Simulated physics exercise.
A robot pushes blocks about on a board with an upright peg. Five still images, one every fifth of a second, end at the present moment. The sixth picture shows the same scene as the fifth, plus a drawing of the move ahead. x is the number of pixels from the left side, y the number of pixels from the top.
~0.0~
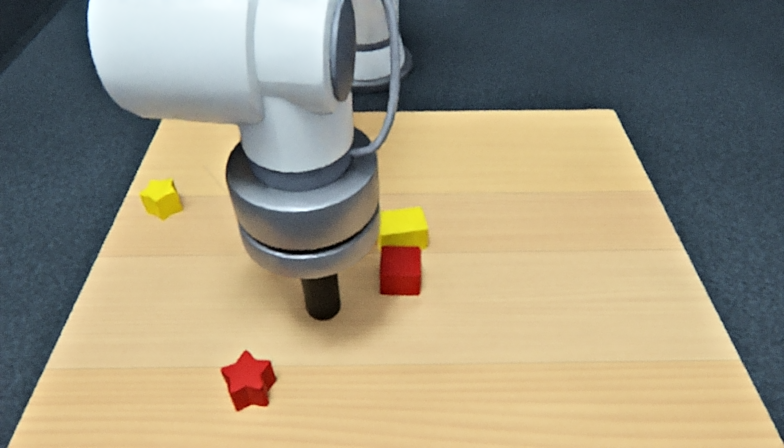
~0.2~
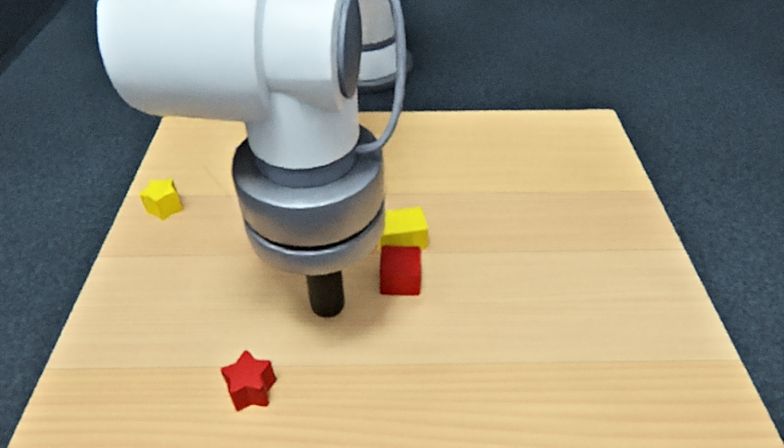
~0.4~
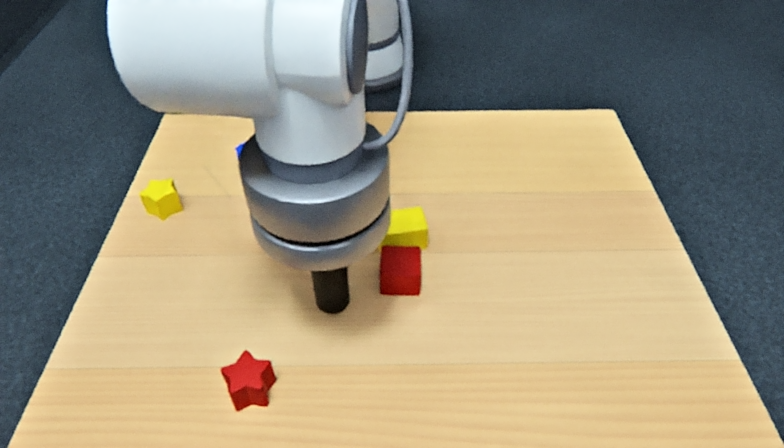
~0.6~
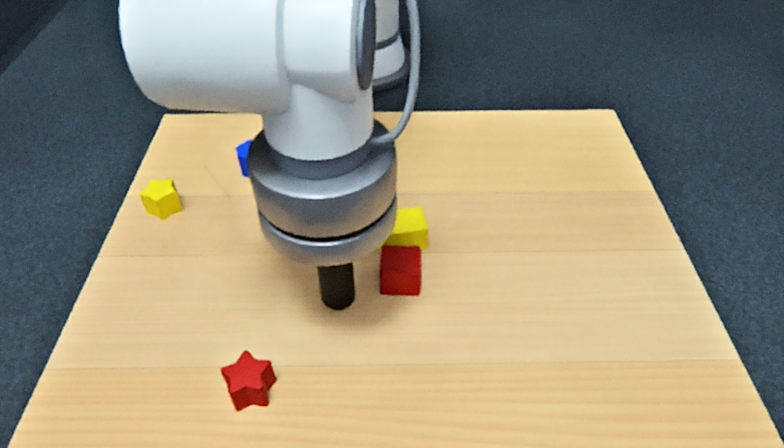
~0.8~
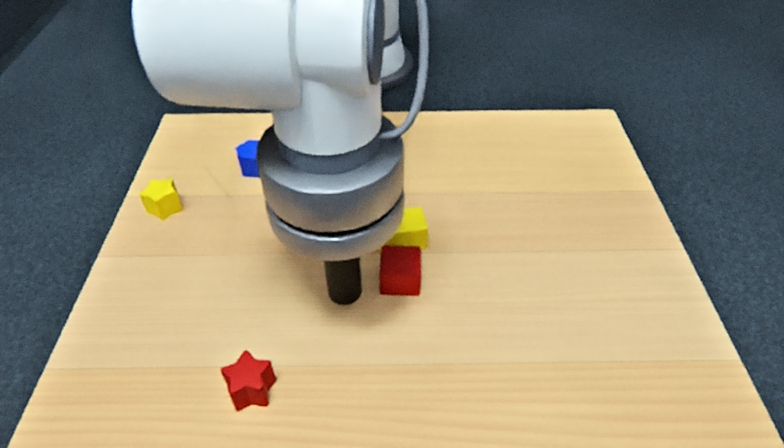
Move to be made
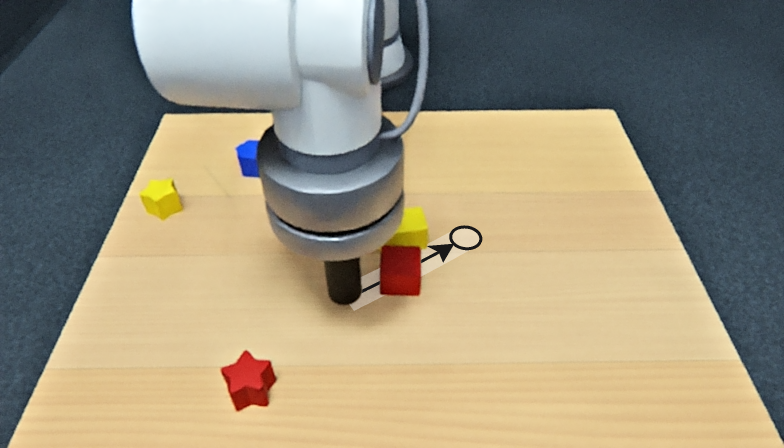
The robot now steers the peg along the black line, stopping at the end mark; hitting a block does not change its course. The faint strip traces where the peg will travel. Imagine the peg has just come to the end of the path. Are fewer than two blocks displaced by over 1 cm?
Final answer: Yes.
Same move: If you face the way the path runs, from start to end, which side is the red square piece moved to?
The answer is right: Facing from the path's start to its end, that's where the red square piece shifts.
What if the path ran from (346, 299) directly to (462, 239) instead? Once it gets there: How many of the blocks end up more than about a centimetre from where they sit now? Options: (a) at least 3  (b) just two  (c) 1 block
The correct letter is c.
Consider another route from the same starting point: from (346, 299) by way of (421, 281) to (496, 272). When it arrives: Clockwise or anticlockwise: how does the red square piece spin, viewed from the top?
Answer: Against the clock.
Path on the board, in a line from (346, 299) to (466, 238).
The first path, step by step. One third of the way, peg (389, 271); red square piece (425, 249).
Two thirds of the way, peg (429, 250); red square piece (466, 234).
At the end, peg (467, 230); red square piece (504, 225), turned 35° clockwise; yellow oblong block in place.
